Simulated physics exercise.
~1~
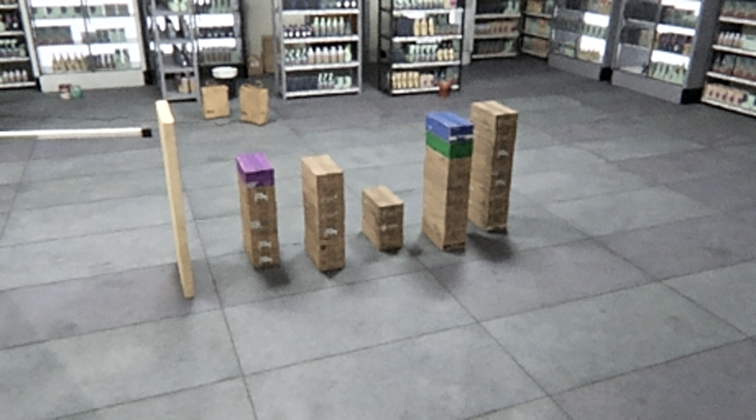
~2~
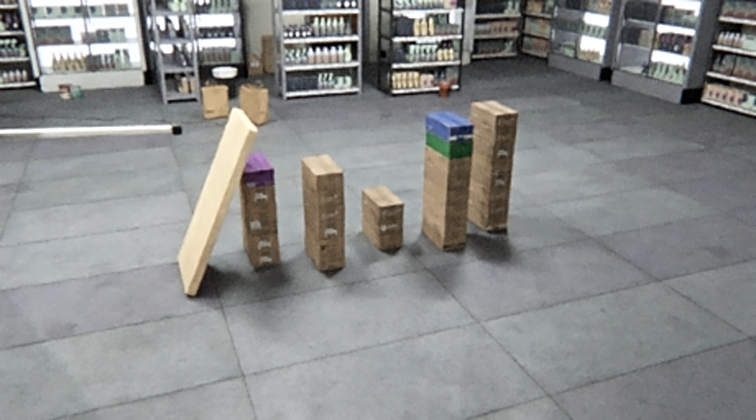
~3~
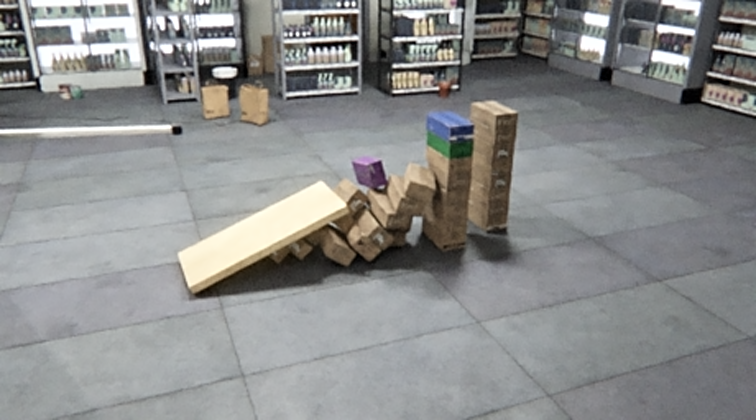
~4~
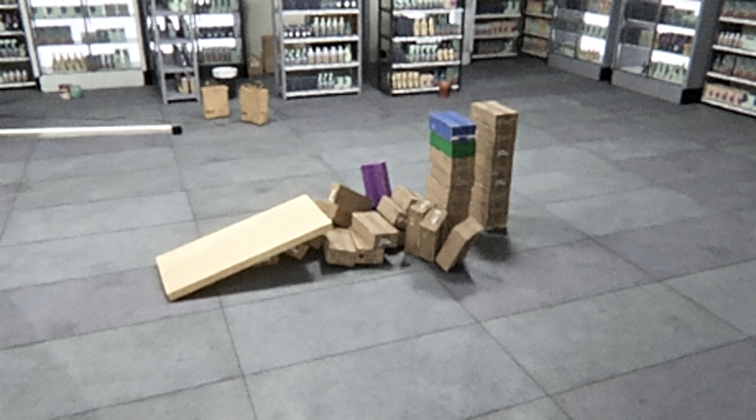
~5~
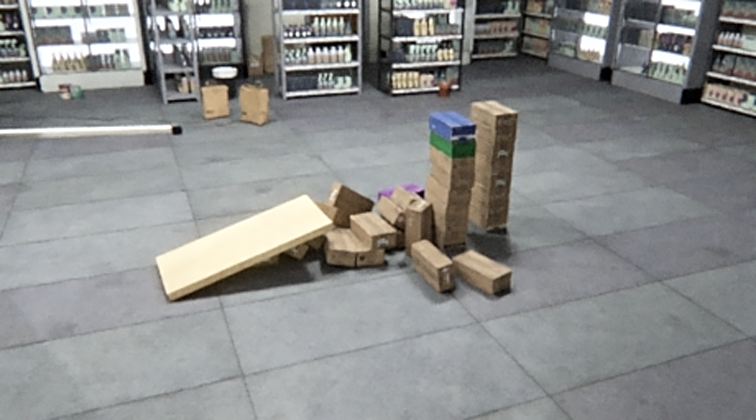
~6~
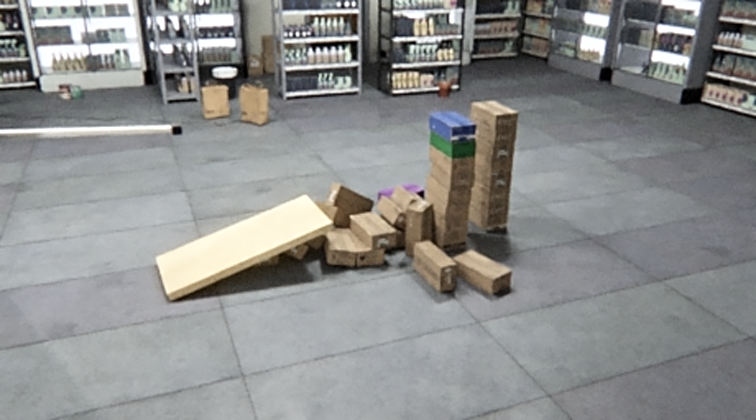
A tipping board knocks over the nearer box stacks, but the blue-topped stack stays standing.
